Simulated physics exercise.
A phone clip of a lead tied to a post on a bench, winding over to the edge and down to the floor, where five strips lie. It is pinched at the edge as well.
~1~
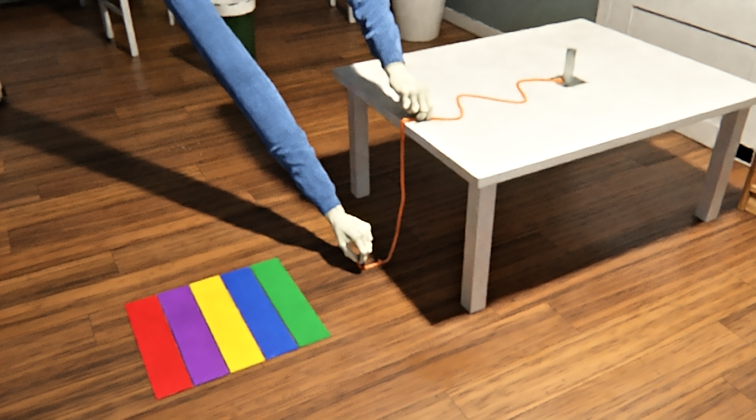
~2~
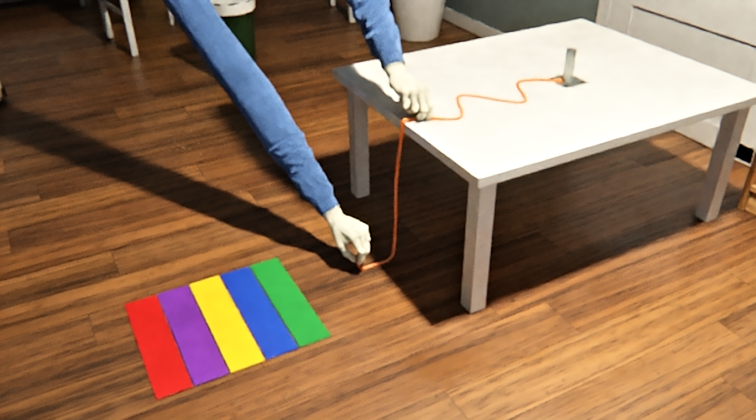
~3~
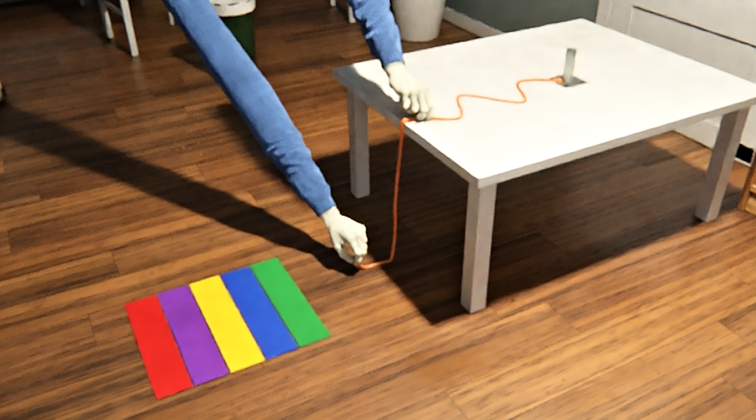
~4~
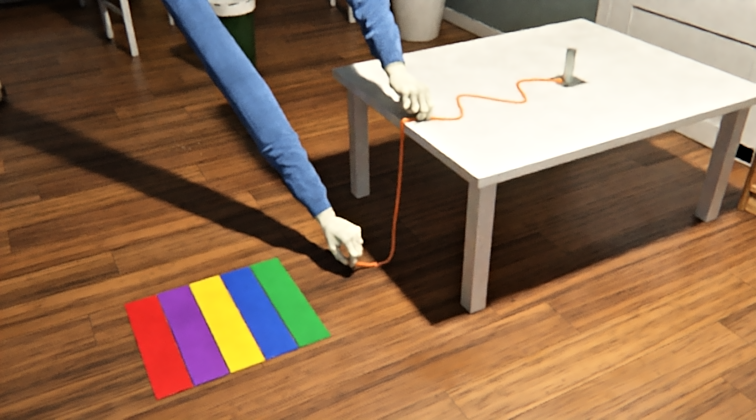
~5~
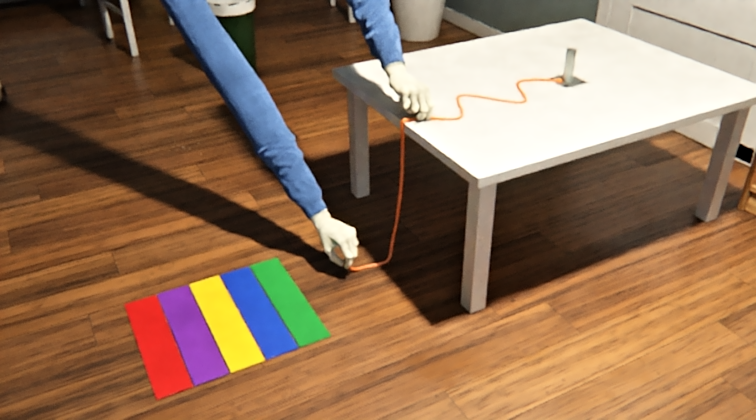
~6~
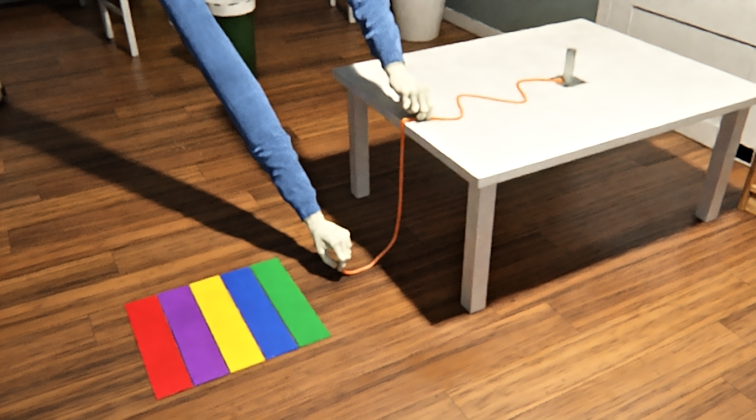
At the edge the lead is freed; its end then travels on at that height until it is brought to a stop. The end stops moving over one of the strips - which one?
The red strip.
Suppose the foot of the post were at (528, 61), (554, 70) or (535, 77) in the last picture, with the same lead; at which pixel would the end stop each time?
Per try, approx.: (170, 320); (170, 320); (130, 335).
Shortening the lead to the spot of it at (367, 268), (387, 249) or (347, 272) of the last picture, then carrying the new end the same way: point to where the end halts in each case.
Try 1: (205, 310); try 2: (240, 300); try 3: (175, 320).
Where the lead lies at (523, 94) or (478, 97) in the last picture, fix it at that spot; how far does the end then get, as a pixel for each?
Per try (px, approx.): (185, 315), (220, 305).
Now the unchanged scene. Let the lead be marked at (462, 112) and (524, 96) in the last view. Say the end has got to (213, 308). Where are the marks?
Point 1 - (400, 137); point 2 - (493, 97).
Early on, end near (213, 308); over yellow.
Midway, end near (177, 319); over purple.
At the end of the slack, end near (156, 326); over red. It halts on the red strip.
